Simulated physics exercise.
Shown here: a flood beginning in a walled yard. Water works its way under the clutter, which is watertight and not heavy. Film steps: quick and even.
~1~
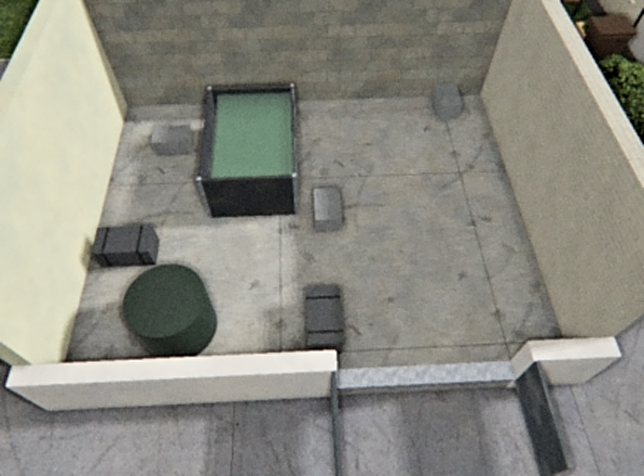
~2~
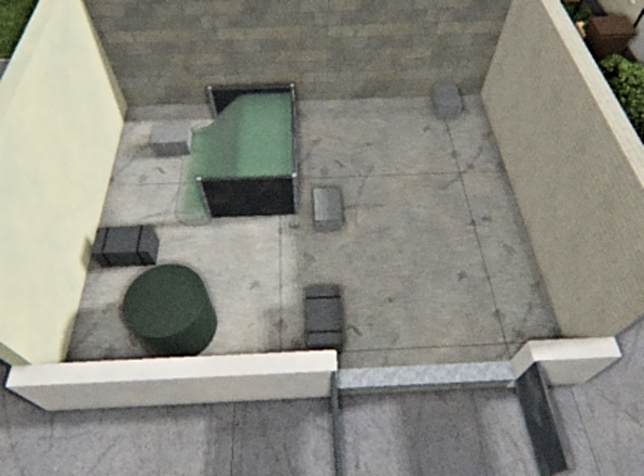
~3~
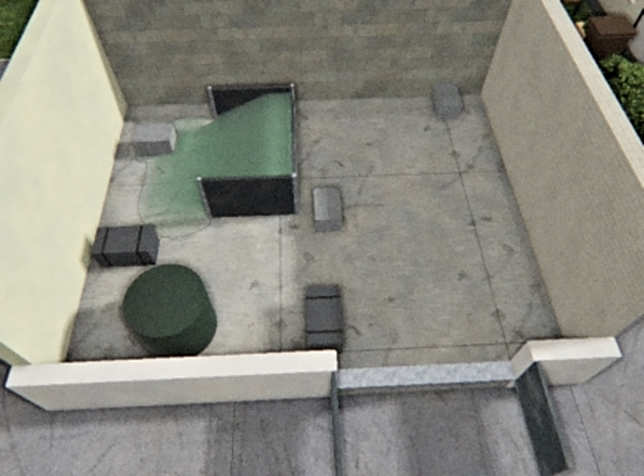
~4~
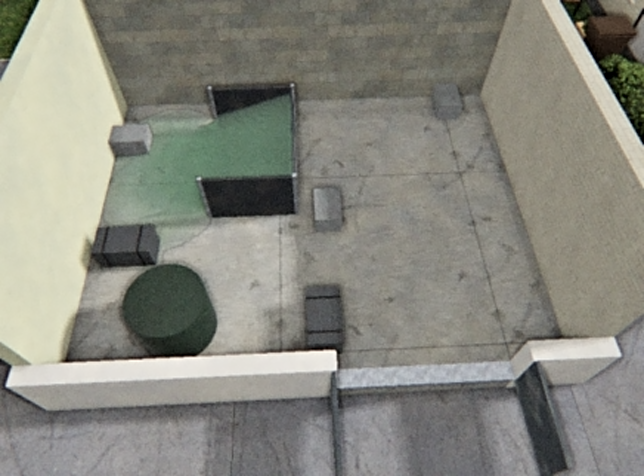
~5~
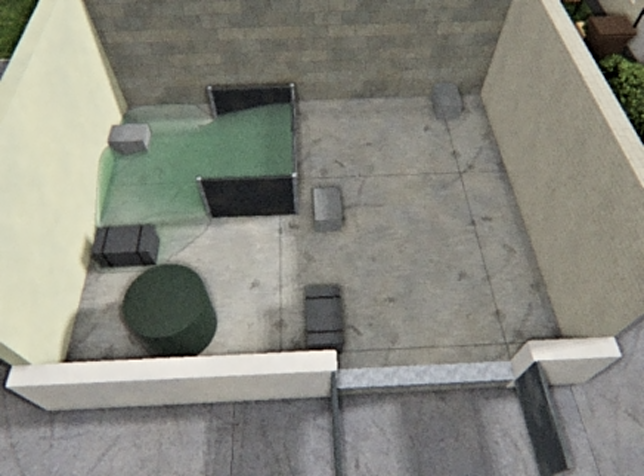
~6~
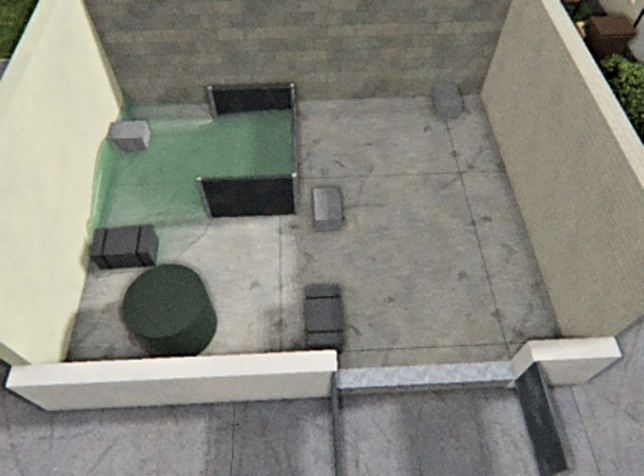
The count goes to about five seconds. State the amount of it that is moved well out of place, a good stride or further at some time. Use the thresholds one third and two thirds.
I'd put it at two thirds or higher.
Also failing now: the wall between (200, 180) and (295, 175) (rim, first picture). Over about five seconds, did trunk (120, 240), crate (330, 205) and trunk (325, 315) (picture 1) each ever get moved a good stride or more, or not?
Outcome by item - displaced that far / short of that distance / displaced that far.
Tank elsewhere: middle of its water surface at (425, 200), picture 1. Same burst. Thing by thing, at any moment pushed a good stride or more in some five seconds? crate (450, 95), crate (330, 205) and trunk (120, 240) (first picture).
The three, one by one: Short of that, past that mark and past that mark.
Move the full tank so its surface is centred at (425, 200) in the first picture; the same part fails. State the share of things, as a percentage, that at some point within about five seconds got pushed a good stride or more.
About 80 in a hundred.
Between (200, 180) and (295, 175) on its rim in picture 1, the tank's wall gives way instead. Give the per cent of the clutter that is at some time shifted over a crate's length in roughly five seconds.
By my reckoning, around 40 percent.
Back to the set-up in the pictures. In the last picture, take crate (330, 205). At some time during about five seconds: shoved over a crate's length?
Answer for this object: Not so far.
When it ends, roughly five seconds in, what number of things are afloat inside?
Number: 2.
A moment on, 1 of 5 are well off their spots; 1 afloat.
Next, 2 of 5 are well off their spots; 2 afloat.
Later, 3 of 5 are well off their spots; 3 afloat.
In the end, 4 of 5 are well off their spots, and 4 have been at some point; 2 afloat.
